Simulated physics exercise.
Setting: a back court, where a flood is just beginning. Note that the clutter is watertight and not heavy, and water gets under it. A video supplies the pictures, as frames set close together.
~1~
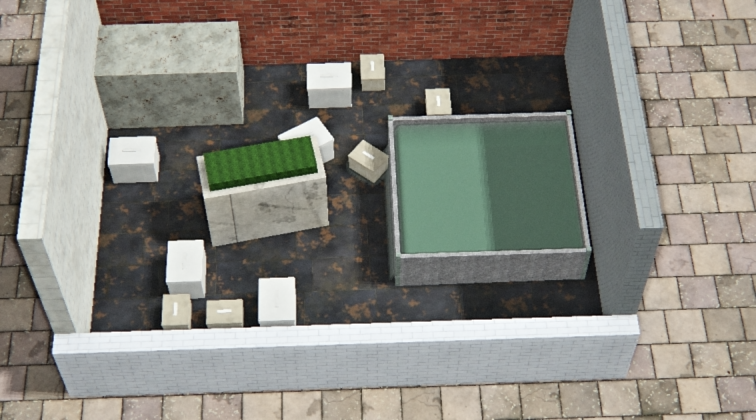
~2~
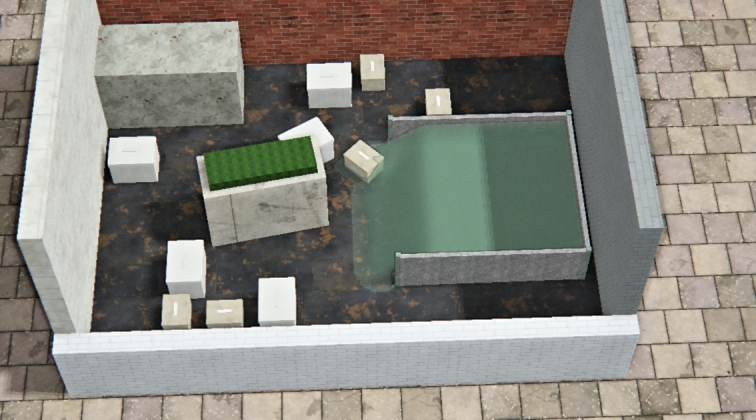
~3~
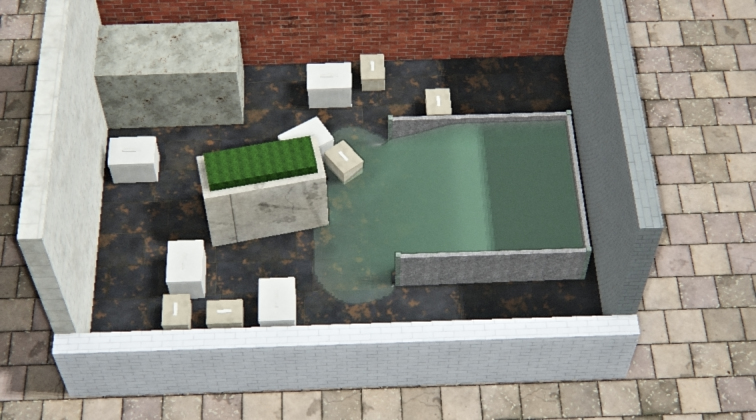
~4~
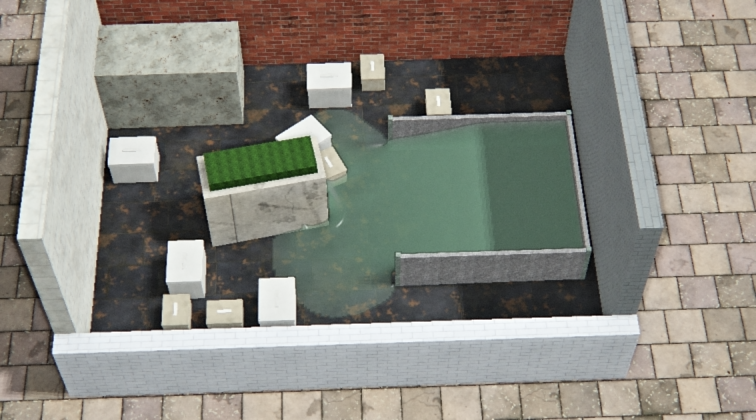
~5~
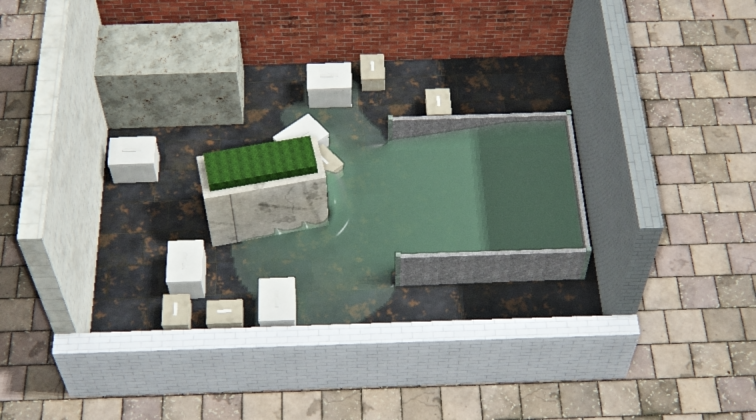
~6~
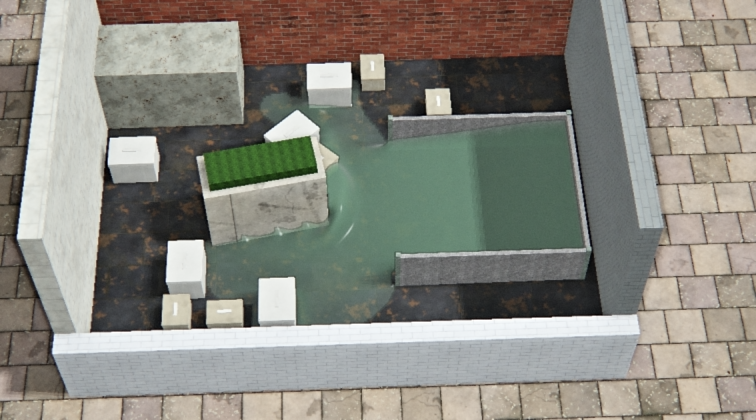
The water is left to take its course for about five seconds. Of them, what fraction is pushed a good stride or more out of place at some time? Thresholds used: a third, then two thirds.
Share: Two thirds and up.
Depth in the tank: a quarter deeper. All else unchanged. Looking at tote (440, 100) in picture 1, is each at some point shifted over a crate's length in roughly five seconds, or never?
Regarding the one you named: Never got there.
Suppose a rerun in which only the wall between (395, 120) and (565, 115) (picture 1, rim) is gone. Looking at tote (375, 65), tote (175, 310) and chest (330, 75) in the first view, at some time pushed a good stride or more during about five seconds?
Taking them in order, covered the distance, short of it, covered the distance.
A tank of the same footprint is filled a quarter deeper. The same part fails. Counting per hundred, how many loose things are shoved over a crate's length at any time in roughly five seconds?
Roughly 90 per cent of them.
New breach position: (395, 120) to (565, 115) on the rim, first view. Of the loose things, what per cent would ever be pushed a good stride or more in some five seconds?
I'd guess around 30 percent of them.
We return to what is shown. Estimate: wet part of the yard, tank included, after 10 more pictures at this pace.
65 %, give or take.
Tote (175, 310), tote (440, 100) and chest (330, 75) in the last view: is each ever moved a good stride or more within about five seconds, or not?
Goes that far, short of that, goes that far.
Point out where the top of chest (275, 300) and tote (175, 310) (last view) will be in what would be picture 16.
Close to (184, 309), and close to (104, 331).
A moment on, 2 of 10 are well off their spots; 1 afloat.
Next, 6 of 10 are well off their spots; 3 afloat.
Later, 8 of 10 are well off their spots; 6 afloat.
In the end, 9 of 10 are well off their spots, and 9 have been at some point; 7 afloat.
